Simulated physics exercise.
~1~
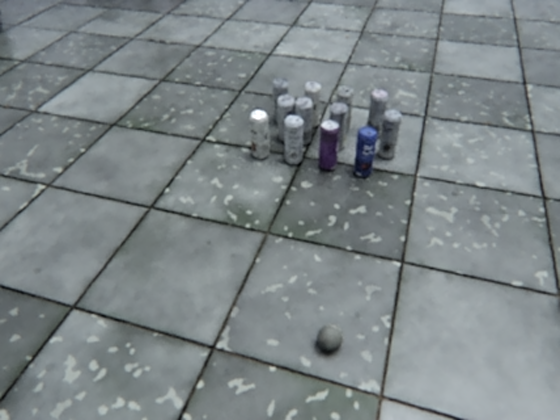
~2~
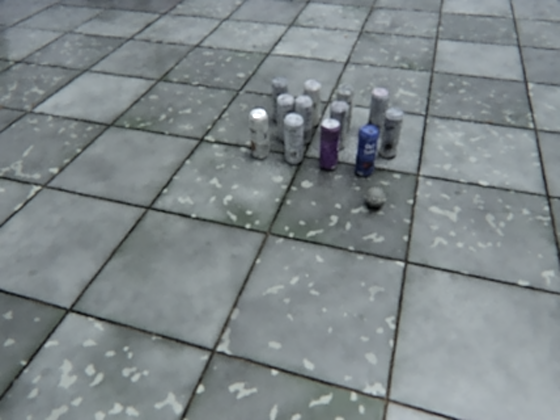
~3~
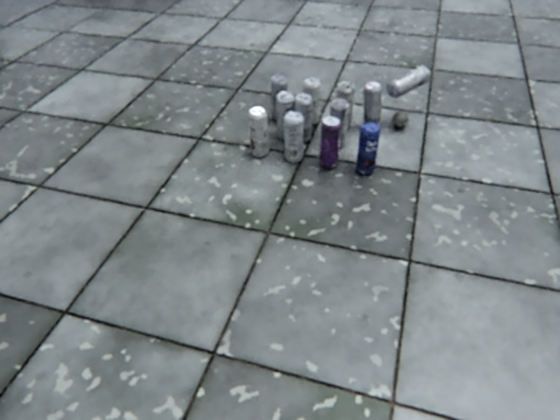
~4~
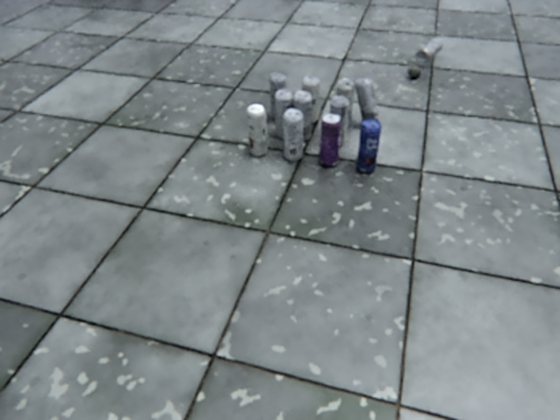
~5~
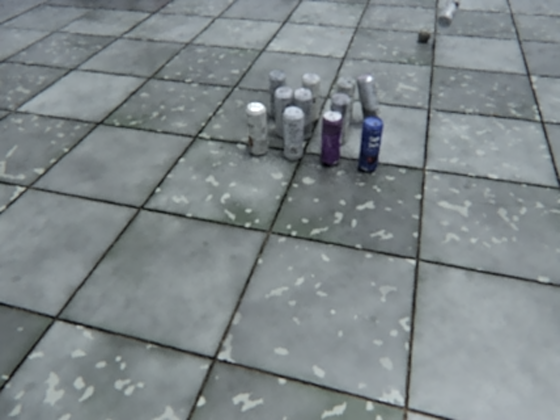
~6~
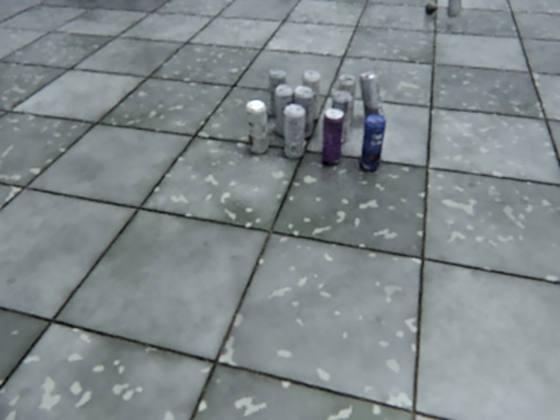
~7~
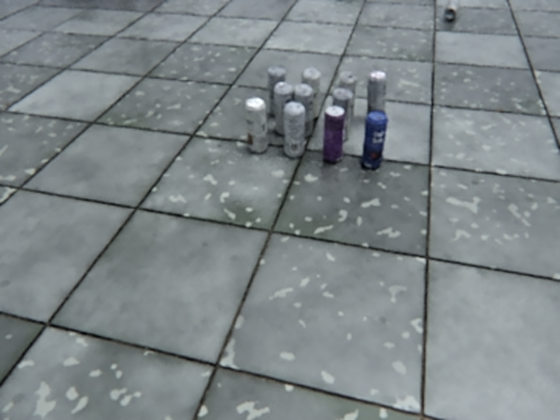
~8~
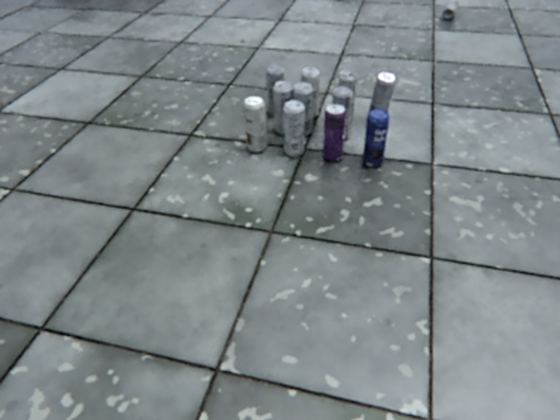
At first, a cluster of pale grey tubes, with a purple one and a blue one at the front, stands upright on a tiled pavement while a dark grey ball lies in front of them. The ball rolls away from the viewer, passes just right of the blue tube and strikes a grey tube on the right edge. That tube topples and tumbles off toward the upper right, with the ball travelling behind it. Meanwhile, a neighbouring grey tube tilts and wobbles but stays up. Finally, the ball is out of sight, the knocked tube lies far off near the top edge, and the purple and blue tubes still stand with the rest.
